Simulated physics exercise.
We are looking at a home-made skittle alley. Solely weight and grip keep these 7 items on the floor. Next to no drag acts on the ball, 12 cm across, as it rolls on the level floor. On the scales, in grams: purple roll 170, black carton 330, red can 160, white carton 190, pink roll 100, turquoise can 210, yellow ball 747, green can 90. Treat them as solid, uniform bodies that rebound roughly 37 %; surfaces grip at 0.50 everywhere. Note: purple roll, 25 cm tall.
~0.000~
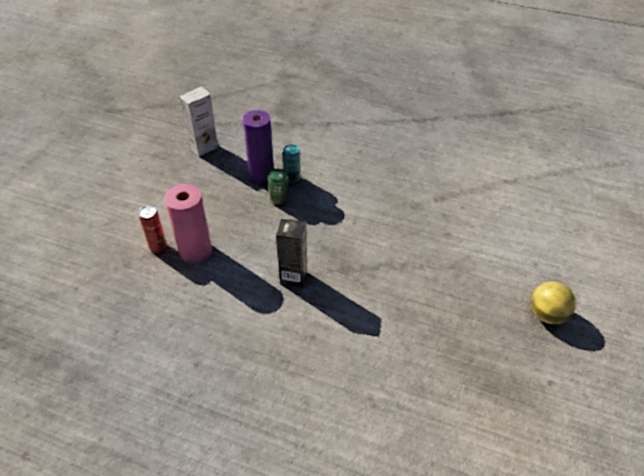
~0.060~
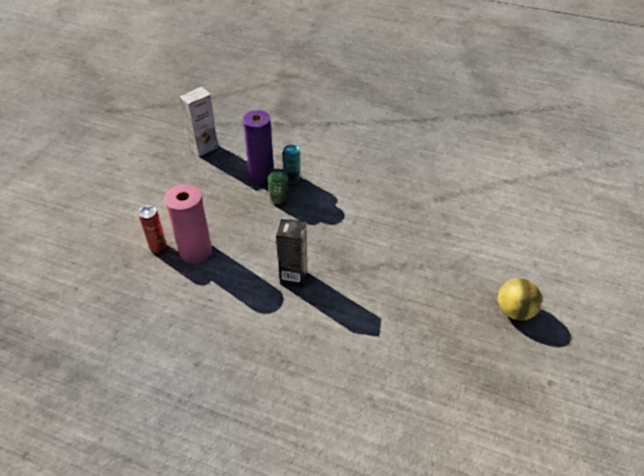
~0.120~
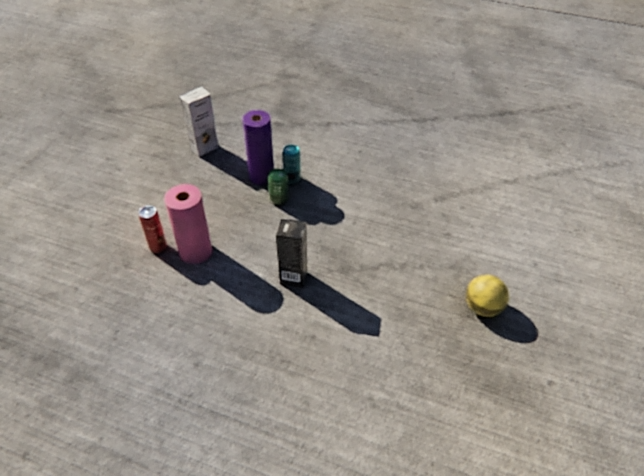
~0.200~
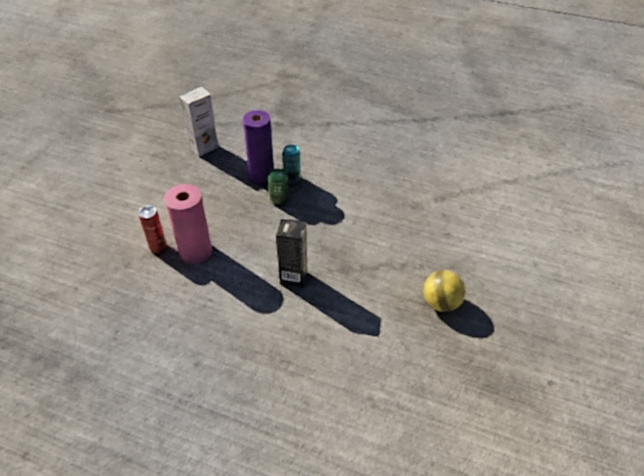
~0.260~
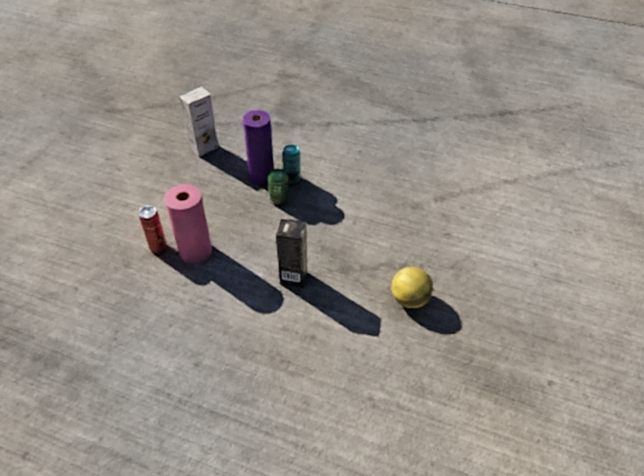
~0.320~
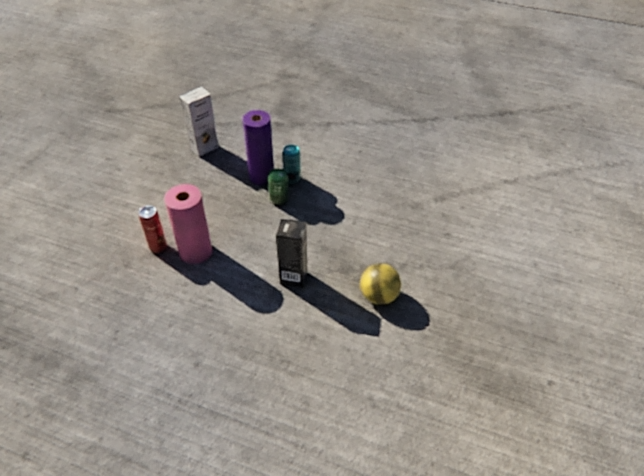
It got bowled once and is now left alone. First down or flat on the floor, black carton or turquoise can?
It is the former of the two.
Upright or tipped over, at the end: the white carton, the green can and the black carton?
Final state - white carton: Remains on its base; green can: Remains on its base; black carton: Goes over.
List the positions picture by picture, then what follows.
Ball has run 0 cm; yellow ball (553, 303); black carton (293, 254); turquoise can (292, 165), in the first picture.
Ball has run 9 cm; yellow ball (520, 299); white carton (200, 123), in the second picture.
Ball has run 18 cm; yellow ball (487, 296); green can (278, 187), in the third picture.
Ball has run 31 cm; yellow ball (444, 291); red can (153, 230), in the fourth picture.
Ball has run 40 cm; yellow ball (412, 288); pink roll (190, 226), in the fifth picture.
Ball has run 49 cm; yellow ball (381, 284); black carton (293, 254); turquoise can (292, 165), in the sixth picture.
By 0.82 s, ball has run 98 cm; yellow ball near (213, 280); black carton tilted 73° near (230, 235); pink roll tilted 6°; red can tilted 5°.
By 1.62 s, ball has run 160 cm; black carton on its side near (225, 240); pink roll 9 cm from its spot; red can 2 cm from its spot.
When it is over (2.6 s), lying over on the floor, black carton; not toppled but over 8 cm from the start, pink roll; the other 5 within 8 cm of the start. End places, in pixels of the last picture, black carton near (225, 240), turquoise can near (292, 165). Black carton went at 0.64 s; turquoise can was never lost.
